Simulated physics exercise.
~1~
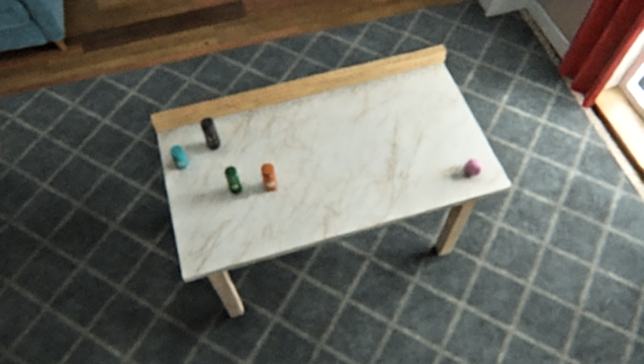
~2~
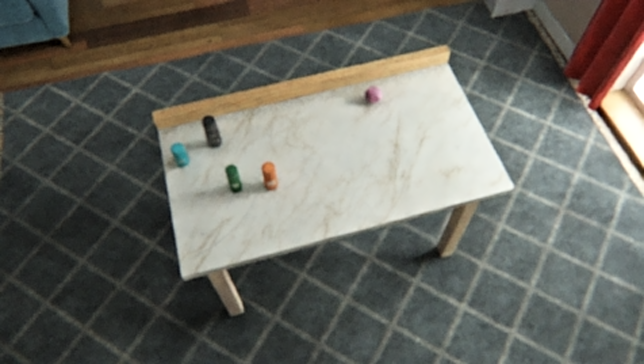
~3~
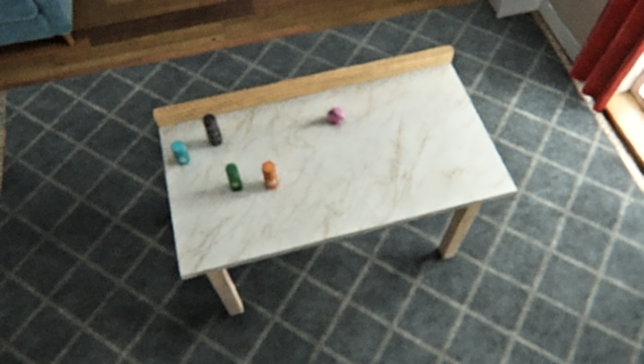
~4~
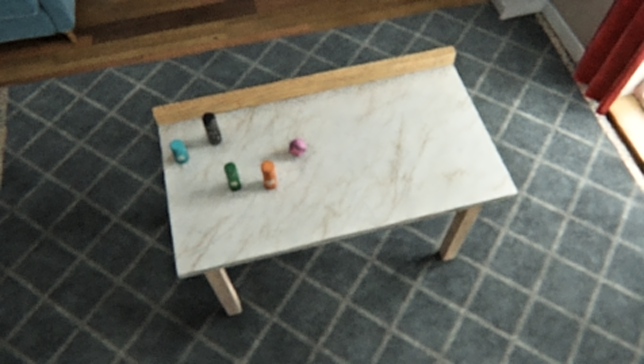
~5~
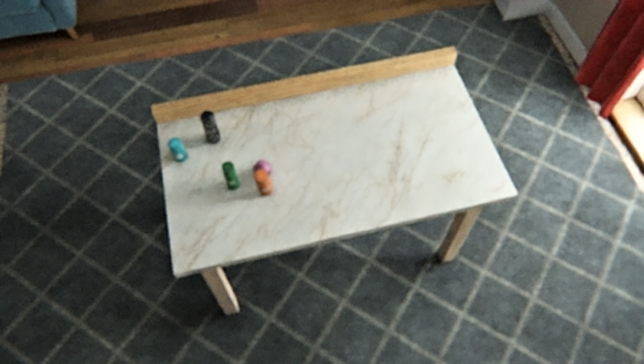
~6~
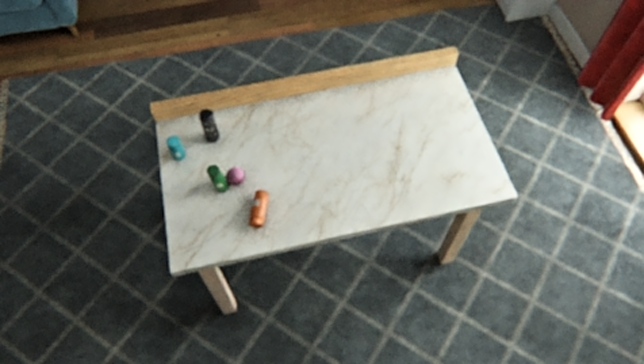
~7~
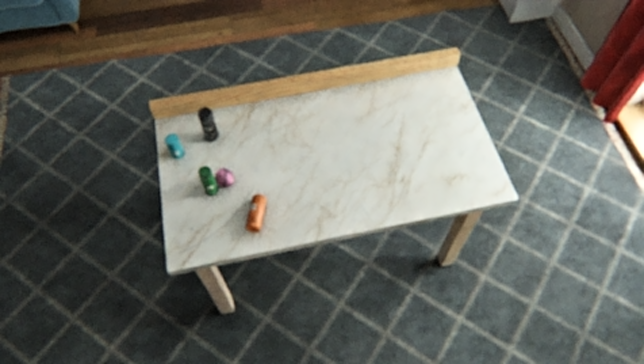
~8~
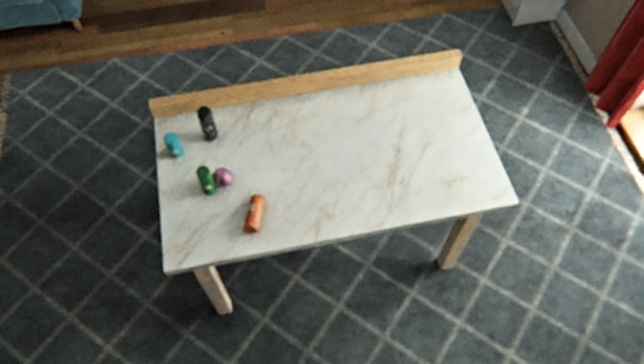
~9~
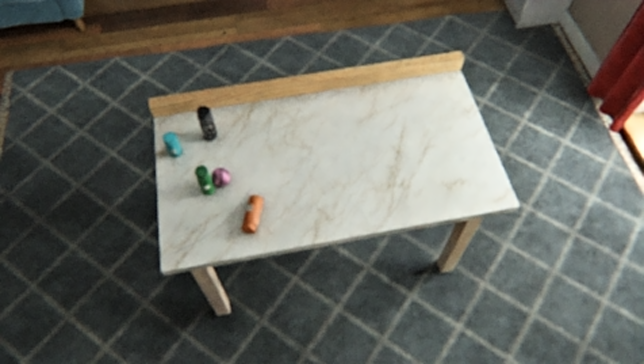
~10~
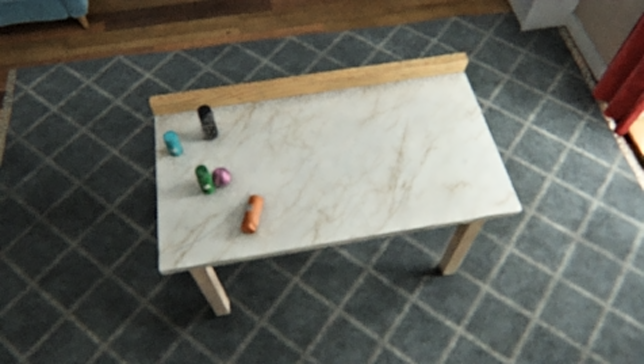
A pink ball rolled across a marble-topped table to the raised wooden edge at the back, came off it toward the left, knocked over the orange shaker and nudged the green one left, stopping beside it while the black and turquoise ones stayed standing.
